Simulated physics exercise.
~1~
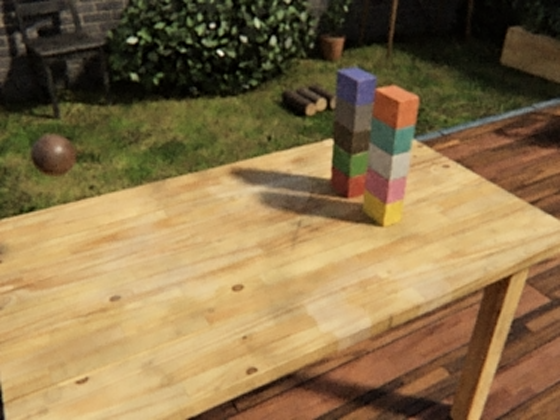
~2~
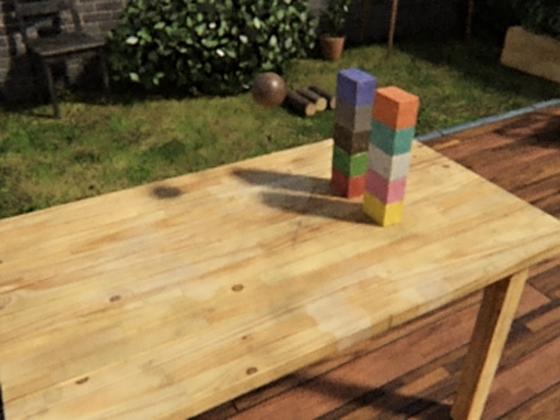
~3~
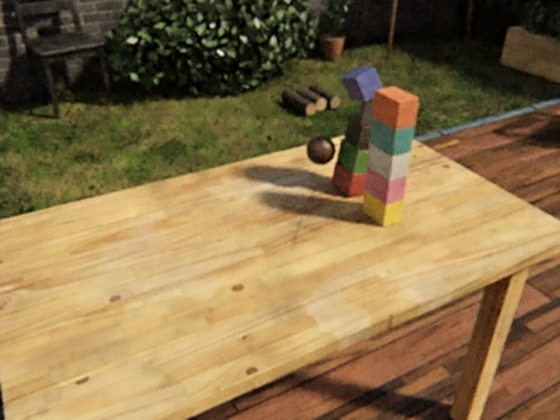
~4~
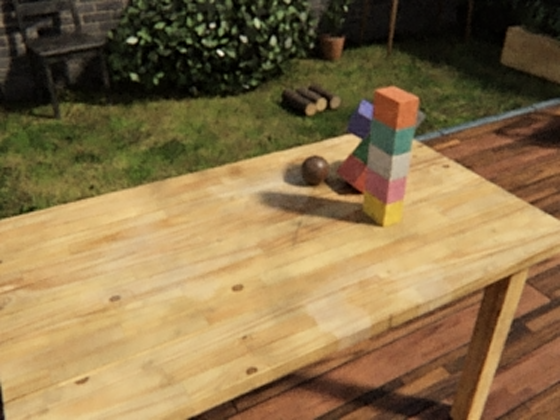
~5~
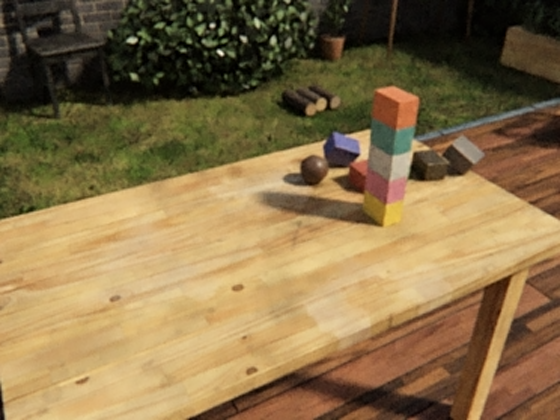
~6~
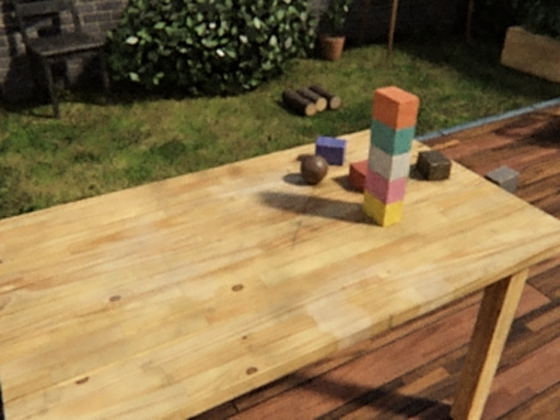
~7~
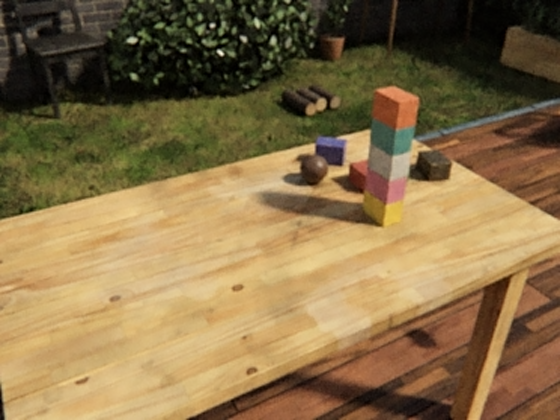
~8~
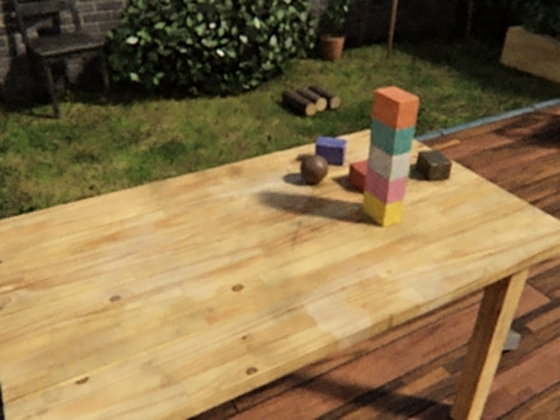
On a wooden table in a garden, a brown ball flies in from the left and knocks down the rear of two block stacks, scattering its blocks; the grey one drops off the right side, while the front stack, topped with orange, stays standing.
